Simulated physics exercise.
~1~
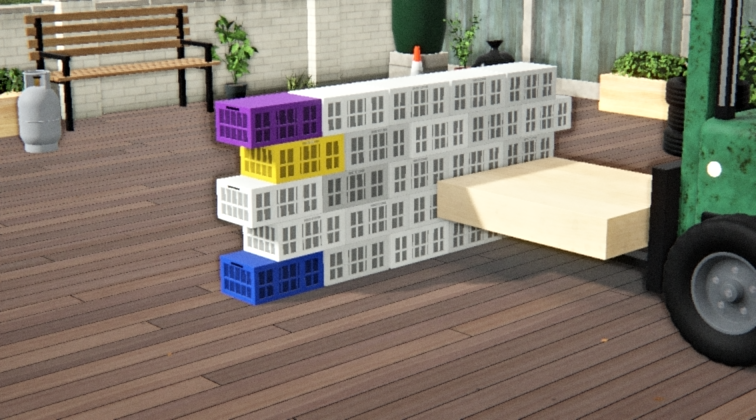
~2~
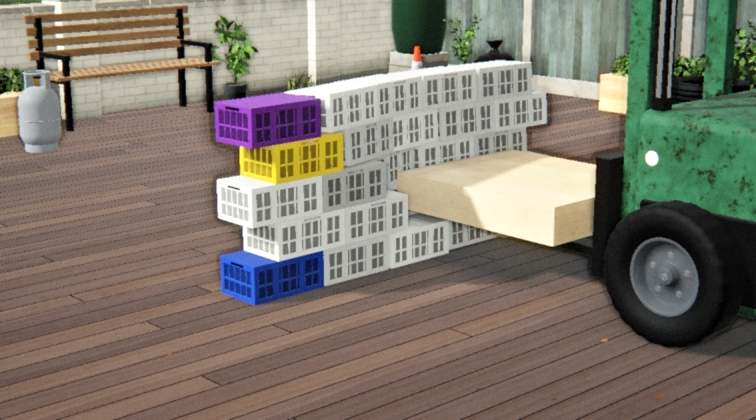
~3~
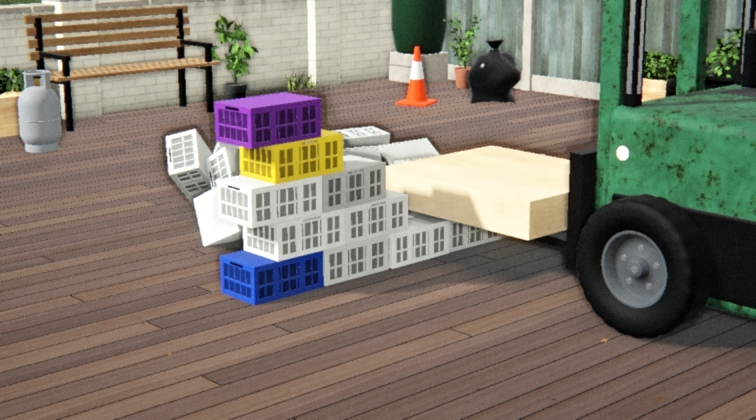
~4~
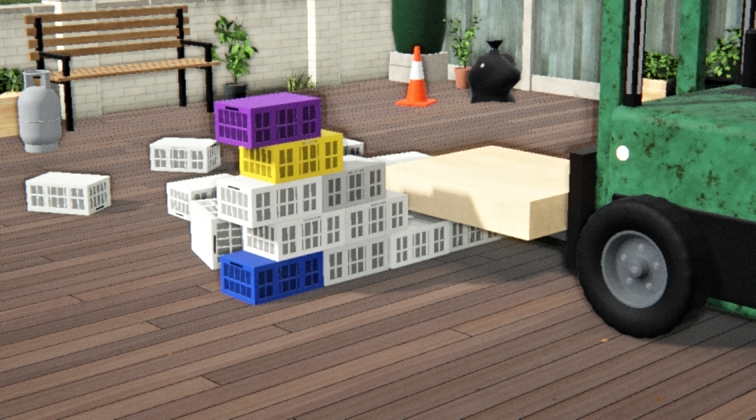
On a wooden deck beside a bench, a green forklift moves left, pushing a pale block into a wall of mostly white crates, whose upper part gives way and tumbles behind; the forklift stops, while the purple, yellow and blue crates remain stacked at the near end.
